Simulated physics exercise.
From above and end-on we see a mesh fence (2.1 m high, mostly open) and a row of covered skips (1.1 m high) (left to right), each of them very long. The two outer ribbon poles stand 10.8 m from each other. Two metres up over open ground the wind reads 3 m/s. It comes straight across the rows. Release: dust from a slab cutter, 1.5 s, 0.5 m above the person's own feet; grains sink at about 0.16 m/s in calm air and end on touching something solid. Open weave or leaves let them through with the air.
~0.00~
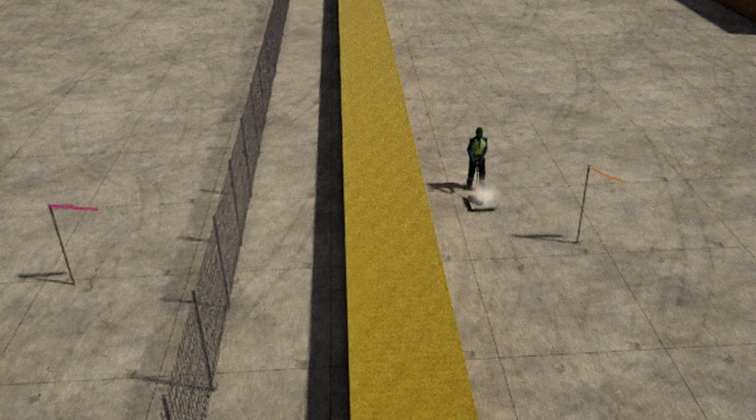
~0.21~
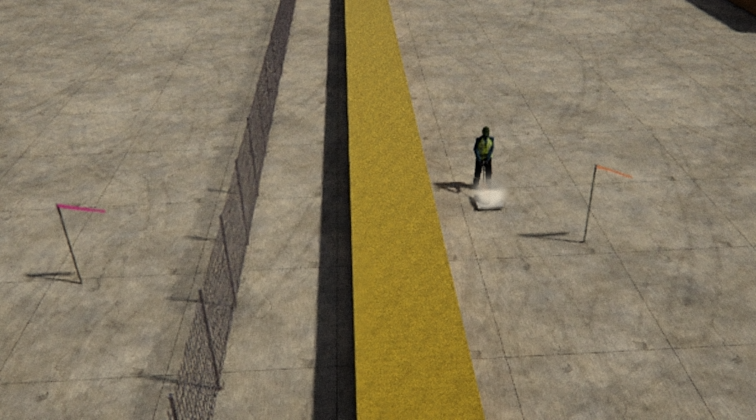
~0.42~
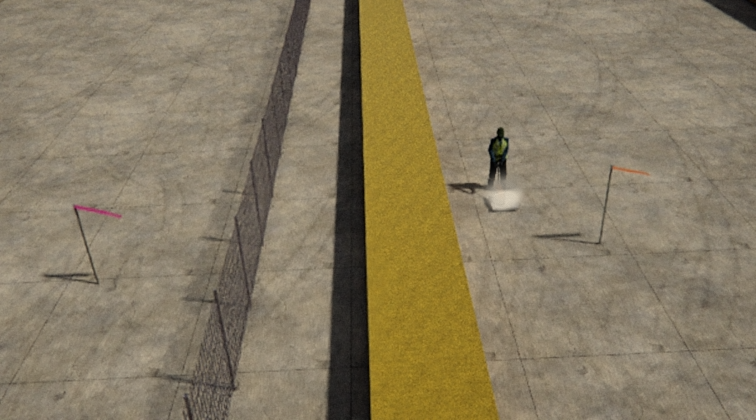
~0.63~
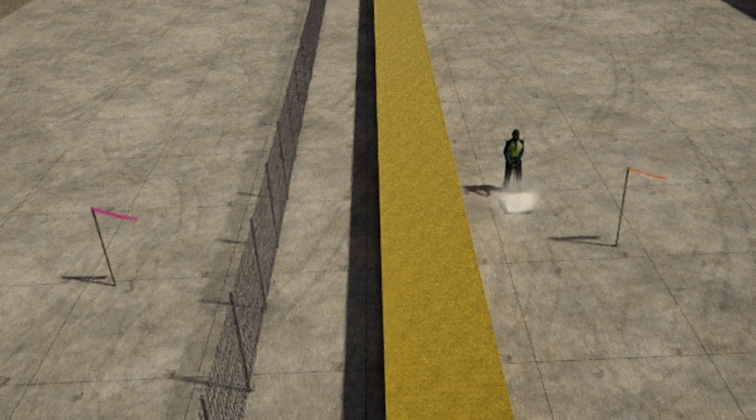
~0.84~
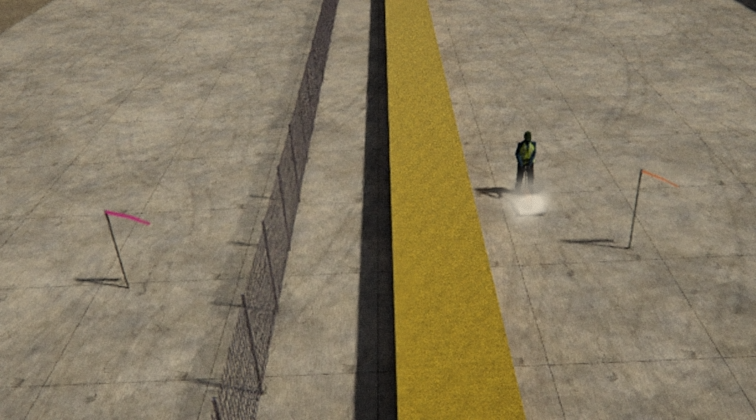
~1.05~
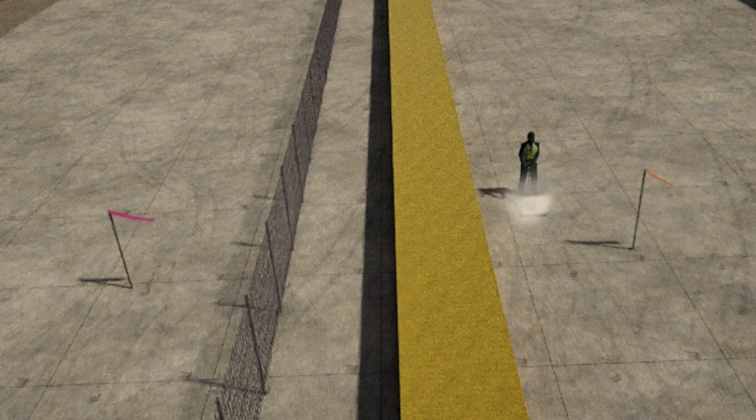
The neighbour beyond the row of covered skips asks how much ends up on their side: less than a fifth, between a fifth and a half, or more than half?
Most likely below twenty percent of the dust gets across.
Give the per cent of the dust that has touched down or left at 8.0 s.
Looks like some 70 percent to me.
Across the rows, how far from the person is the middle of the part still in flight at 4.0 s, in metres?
Estimate: Some 0.5 m.
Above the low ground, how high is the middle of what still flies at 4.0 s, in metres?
0.6 m.
After 2.5 s, 0 % is beyond the row of covered skips; 17 % has touched down or left; the middle of what still flies is 0.4 m above the low ground, near (520, 200).
After 4.0 s, 0 % is beyond the row of covered skips; 40 % has touched down or left; the middle of what still flies is 0.5 m above the low ground, near (516, 198).
After 8.0 s, 0 % is beyond the row of covered skips; 68 % has touched down or left; the middle of what still flies is 0.8 m above the low ground, near (569, 185).
After 20.0 s, 0 % is beyond the row of covered skips; 94 % has touched down or left.
After 45.0 s, 0 % is beyond the row of covered skips; 100 % has touched down or left.
